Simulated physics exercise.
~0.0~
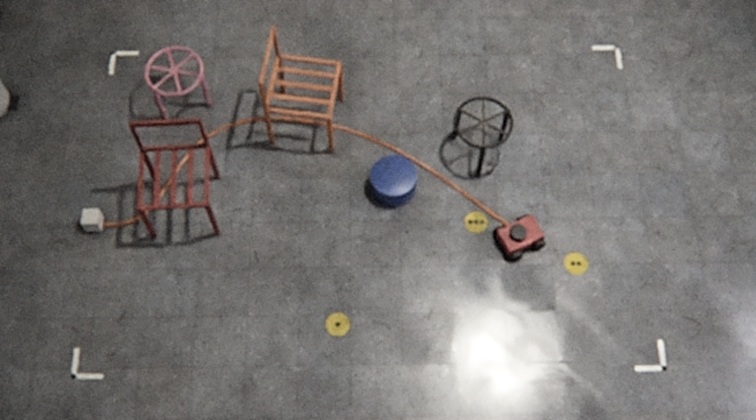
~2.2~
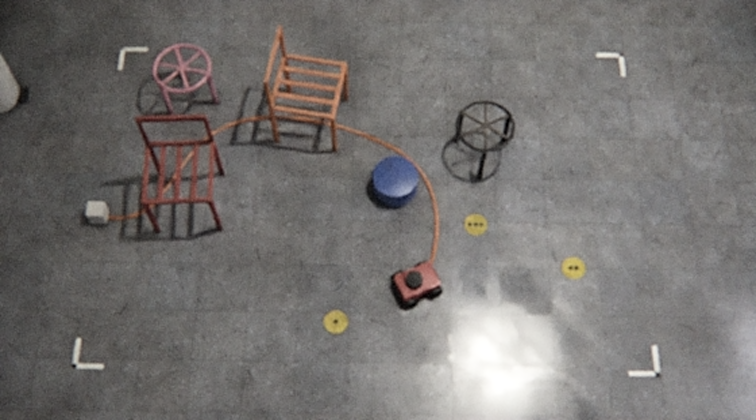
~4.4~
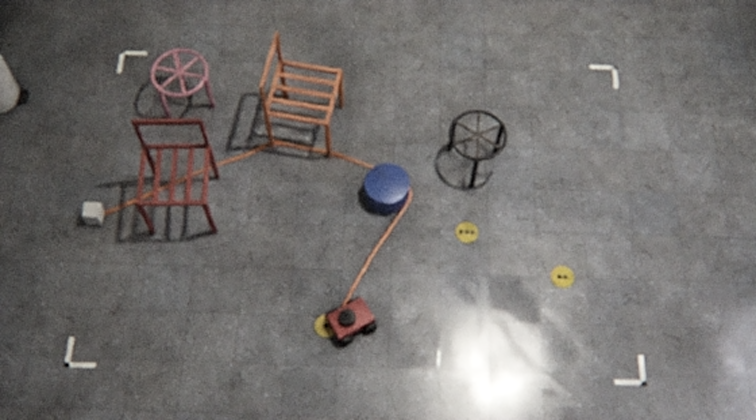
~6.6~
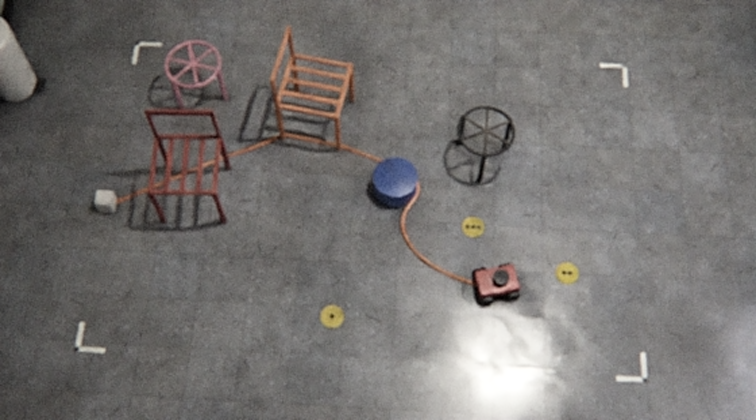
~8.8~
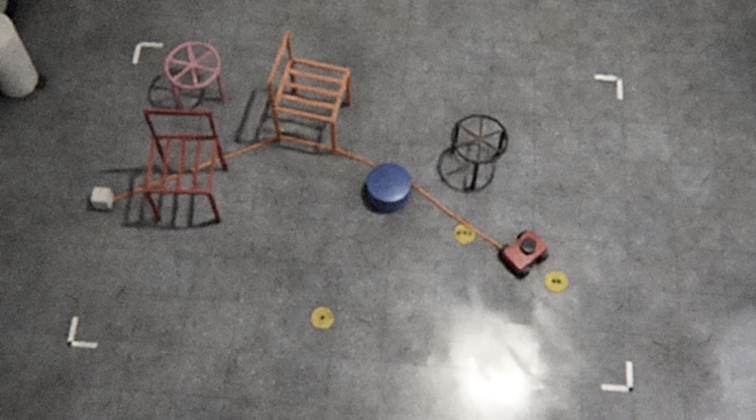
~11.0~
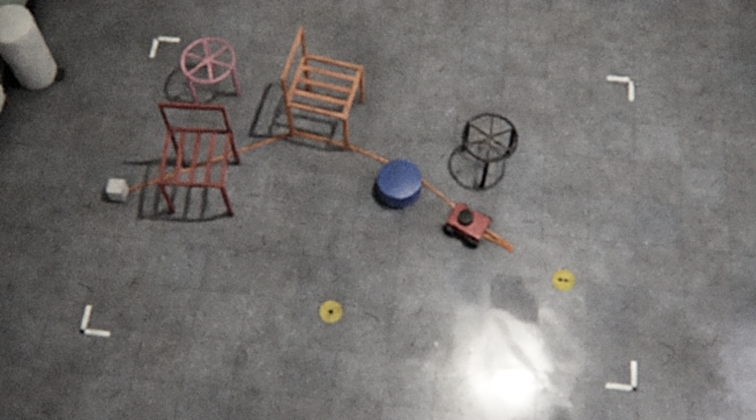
A red cart trailing an orange lead visits three yellow marks while the furniture stays put.
